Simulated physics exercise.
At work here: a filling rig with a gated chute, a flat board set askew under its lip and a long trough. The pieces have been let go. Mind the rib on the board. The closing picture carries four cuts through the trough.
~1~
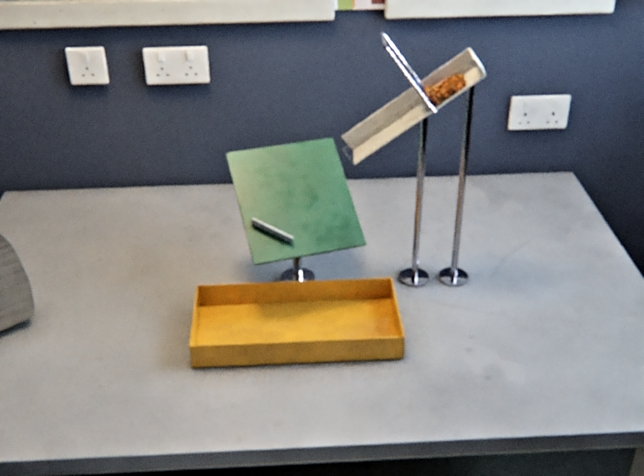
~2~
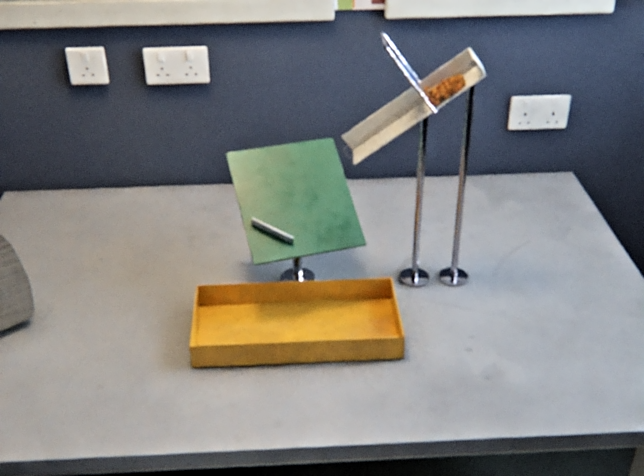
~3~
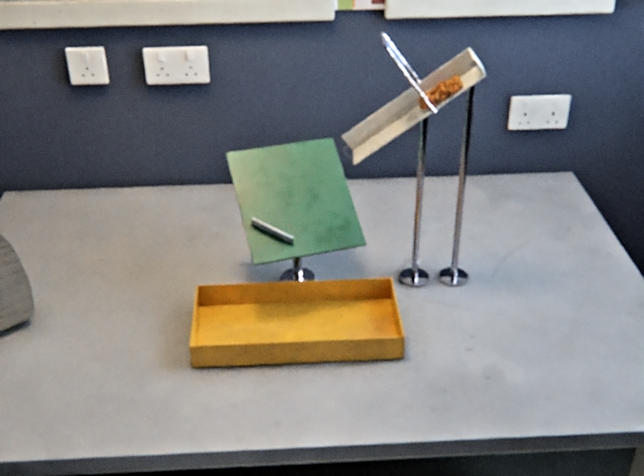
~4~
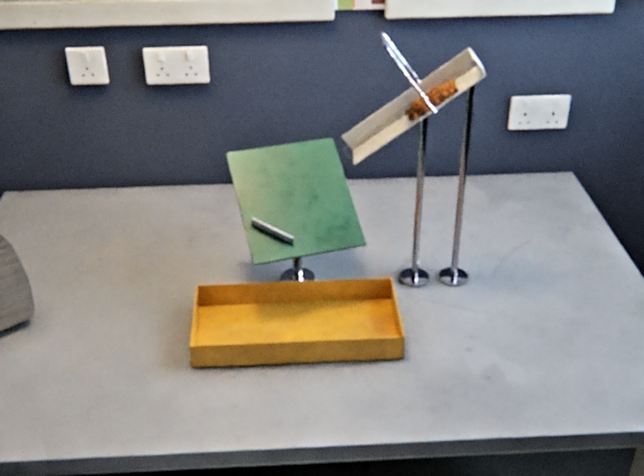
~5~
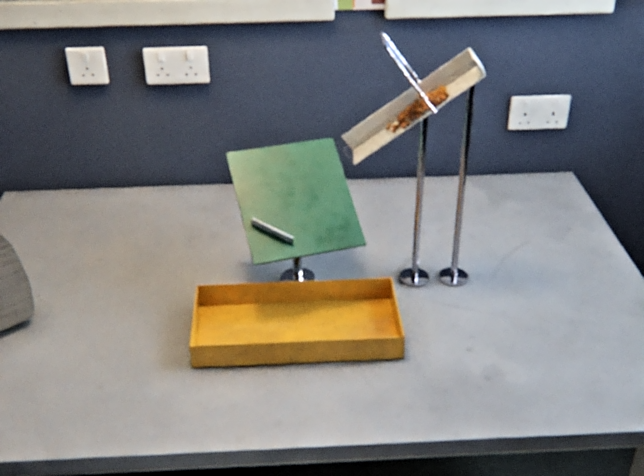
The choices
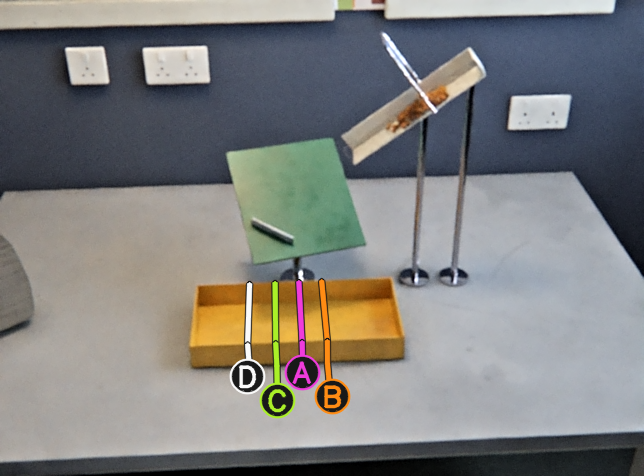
A long, shallow yellow trough sits empty on a grey table against a dark blue wall with white sockets, seen from slightly above by a still camera. Behind it a tilted green board carries a small metallic rib, and at upper right a pale sloping chute on two metal posts holds orange-brown pieces behind a gate. The pieces slide a short way down the chute, past the gate, spreading out slightly.
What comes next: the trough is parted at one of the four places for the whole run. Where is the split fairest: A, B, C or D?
Choose B.
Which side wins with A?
The right side.
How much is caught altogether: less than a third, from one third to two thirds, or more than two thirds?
More than two thirds.
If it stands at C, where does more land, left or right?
The right side.
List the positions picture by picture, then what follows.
In the first picture, load behind the gate (441, 90), roasted chickpeas; lip of the chute (354, 157), sloping fairly steeply.
In the second picture, middle of the board (295, 198), tilted fairly steeply; middle of its low edge (311, 254); of its high edge (280, 145).
In the third picture, front corners of the trough (190, 346) and (404, 337), empty; front of the load (422, 107).
In the fourth picture, middle of the load (433, 101); its front (407, 114), roughly a quarter of the way to the lip; rib from (253, 218) to (293, 238).
In the fifth picture, middle of the load (420, 105); its front (388, 128), roughly half of the way to the lip.
On the marked copy, line A crosses the front rim at (302, 341); line B crosses the front rim at (327, 340); line C crosses the front rim at (275, 342); line D crosses the front rim at (247, 343).
With A, of what is caught, about a tenth on the left of the divider, almost all on the right.
With B, of what is caught, roughly two thirds on the left of the divider, roughly a third on the right.
With C, of what is caught, just a few on the left of the divider, almost all on the right.
With D, of what is caught, just a few on the left of the divider, almost all on the right.
